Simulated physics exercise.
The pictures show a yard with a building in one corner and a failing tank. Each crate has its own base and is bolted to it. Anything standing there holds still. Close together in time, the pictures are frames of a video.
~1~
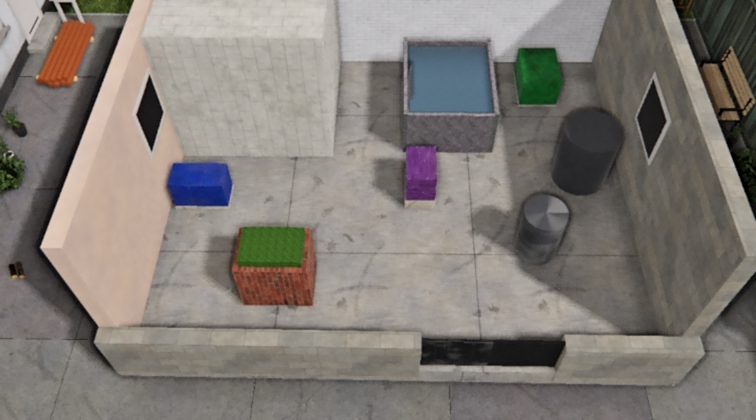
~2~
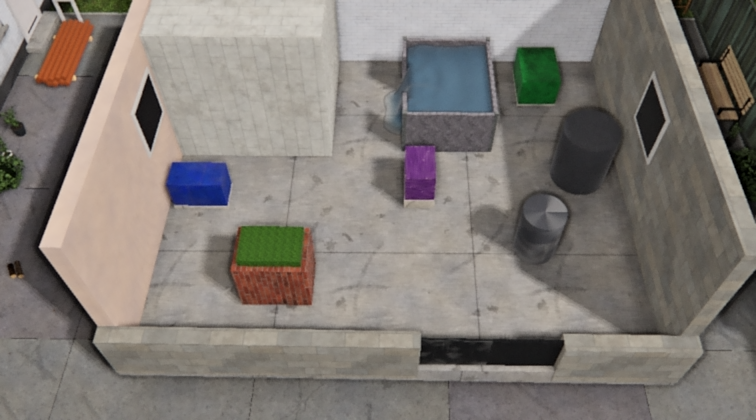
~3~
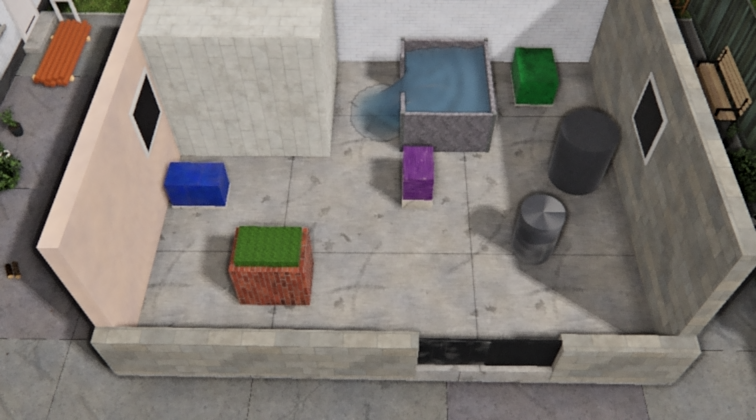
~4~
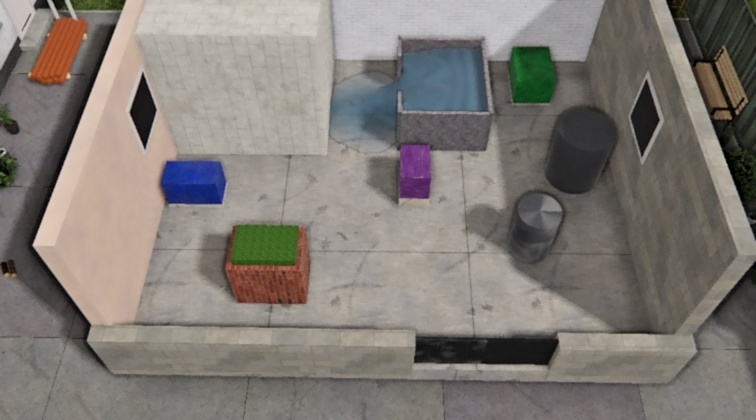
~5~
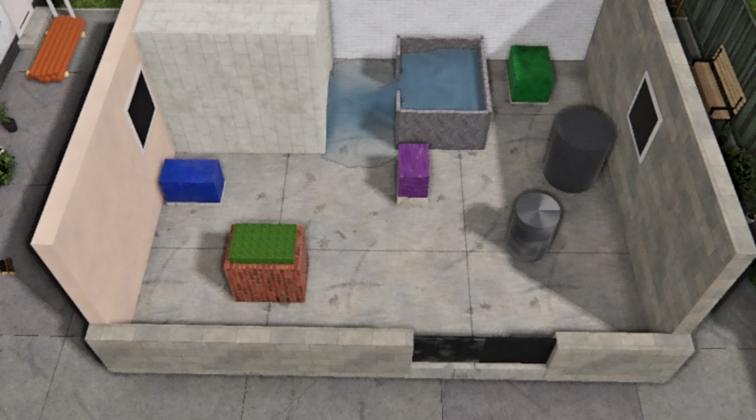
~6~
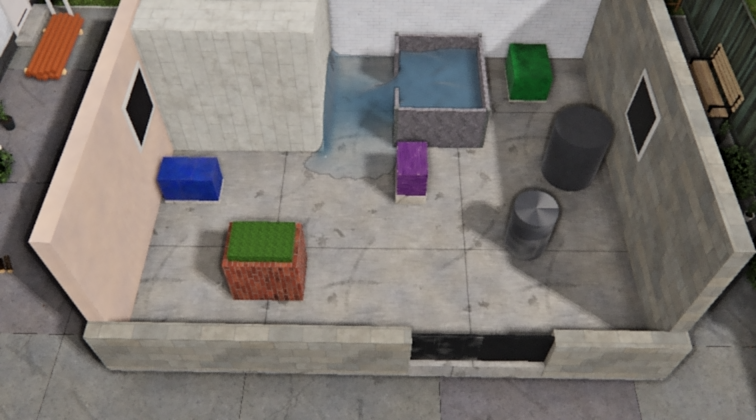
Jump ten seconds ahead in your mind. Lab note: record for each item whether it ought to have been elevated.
Result - purple crate: Dry, no change needed; blue crate: Wetted, should be elevated; green crate: Wetted, should be elevated.
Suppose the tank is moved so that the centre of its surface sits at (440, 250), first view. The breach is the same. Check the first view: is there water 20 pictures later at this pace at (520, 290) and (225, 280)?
In order: Bone-dry and inundated.
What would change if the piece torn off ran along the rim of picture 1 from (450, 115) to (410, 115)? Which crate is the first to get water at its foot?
The purple-painted one.
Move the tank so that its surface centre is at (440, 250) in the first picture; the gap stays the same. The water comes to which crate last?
Green one.
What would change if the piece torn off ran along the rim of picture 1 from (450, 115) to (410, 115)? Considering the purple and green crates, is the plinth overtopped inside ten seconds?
Note: Purple one is overtopped; green one is overtopped.
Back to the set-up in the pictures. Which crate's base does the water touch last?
Last of all: The blue crate.
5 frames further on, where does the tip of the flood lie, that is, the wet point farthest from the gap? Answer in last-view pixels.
Somewhere close to (286, 252).
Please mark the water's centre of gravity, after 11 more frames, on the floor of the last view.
The spot I would choose is (395, 121).
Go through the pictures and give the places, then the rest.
The open tank at (449, 79) is whole and still, in the first frame.
Water pours out at (405, 101) and has run to (395, 93), in the second frame.
The front is at (358, 100), out from the gap at (403, 102), in the third frame.
Water pours out at (400, 101) and has run to (333, 92), in the fourth frame.
Water pours out at (399, 100) and has run to (333, 67), in the fifth frame.
The front is at (310, 164), out from the gap at (397, 97), in the sixth frame.
A moment on, water covers 20 % of the floor; the purple crate water round its plinth, the blue crate not reached, the green crate not reached.
Next, water covers 35 % of the floor; the purple crate water round its plinth, the blue crate not reached, the green crate water round its plinth.
Then, water covers 60 % of the floor; the purple crate water round its plinth, the blue crate water round its plinth, the green crate water round its plinth.
Later, water covers 90 % of the floor; the purple crate water round its plinth, the blue crate water round its plinth, the green crate water round its plinth.
In the end, water covers 100 % of the floor; the purple crate stayed above the water, the blue crate was topped, the green crate was topped.
